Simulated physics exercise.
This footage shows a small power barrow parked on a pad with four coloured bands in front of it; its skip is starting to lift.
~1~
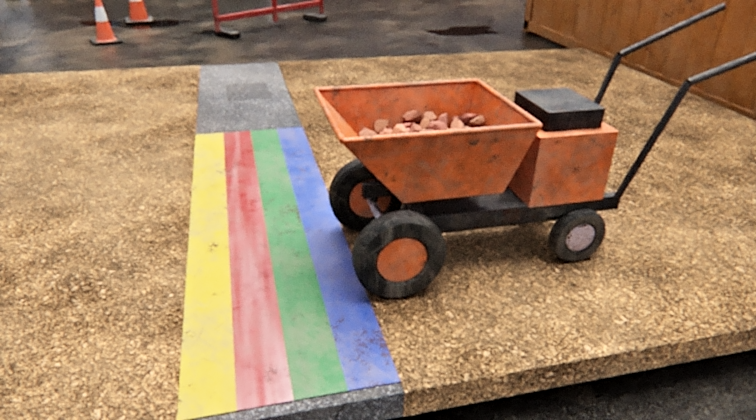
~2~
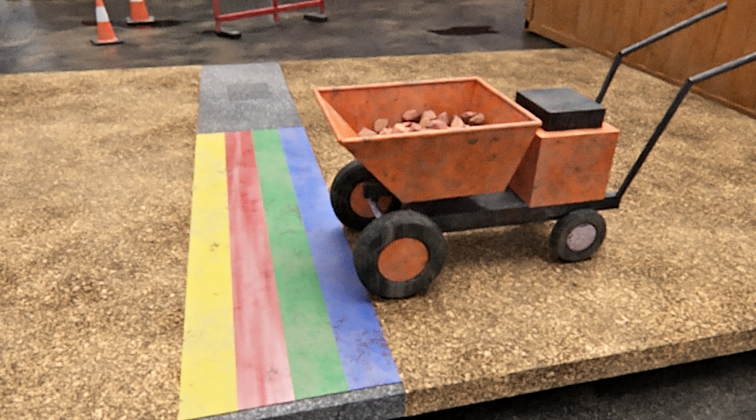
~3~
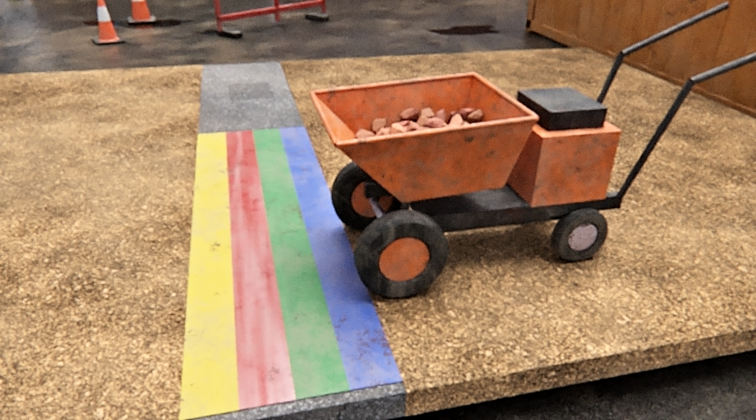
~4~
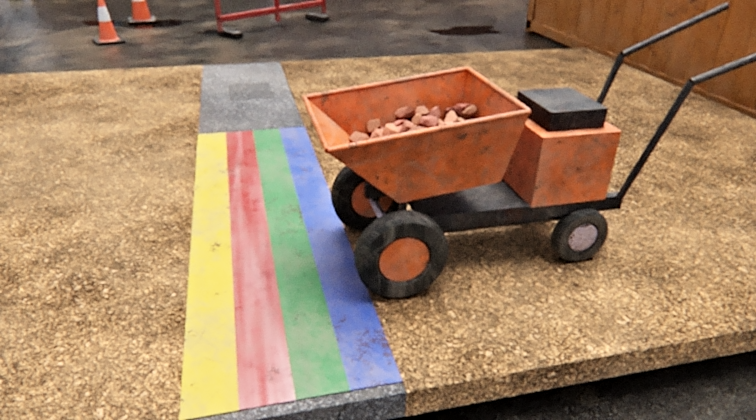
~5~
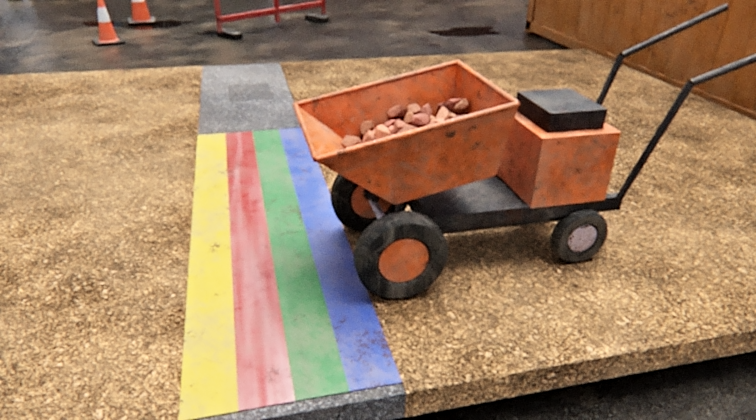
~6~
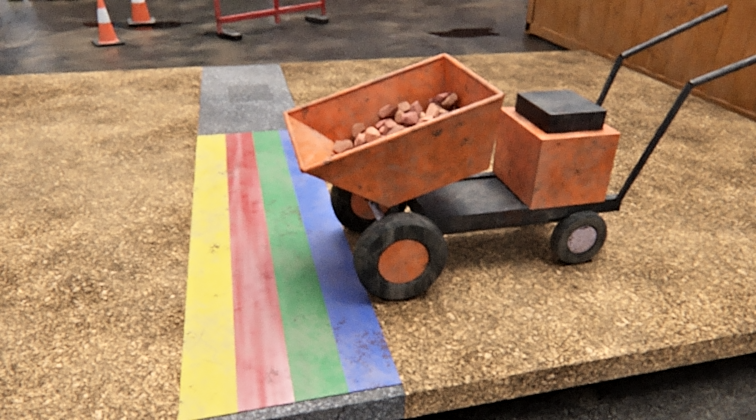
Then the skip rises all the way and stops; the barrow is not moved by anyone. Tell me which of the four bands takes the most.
I would say the yellow band takes the most.
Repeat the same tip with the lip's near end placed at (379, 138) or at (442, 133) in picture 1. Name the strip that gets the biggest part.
Case 1 - that red strip; case 2 - that green strip.
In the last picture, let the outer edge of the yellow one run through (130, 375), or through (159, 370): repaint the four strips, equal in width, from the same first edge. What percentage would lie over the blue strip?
The first painting gives around 0 per cent, the second around 0 per cent.
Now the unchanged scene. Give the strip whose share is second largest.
The runner-up: The red one.
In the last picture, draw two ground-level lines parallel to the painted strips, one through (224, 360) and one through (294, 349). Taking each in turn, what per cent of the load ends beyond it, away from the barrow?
The first gives 50 %, the second 70 %.
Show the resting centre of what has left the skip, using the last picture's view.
I'd mark it at roughly (206, 276).
Shortly afterwards, skip tipped steeply; the whole lot in the skip.
Next, skip tipped right over; the bulk in the skip; a little over the red strip; a little over the yellow strip.
Some moments later, skip tipped right over; near a third in the skip; a little over the red strip; near a third over the yellow strip; near a quarter off the paint.
In the end, skip tipped right over; near a quarter in the skip; none at all over the blue strip; none at all over the green strip; a little over the red strip; near a third over the yellow strip; near a quarter off the paint.
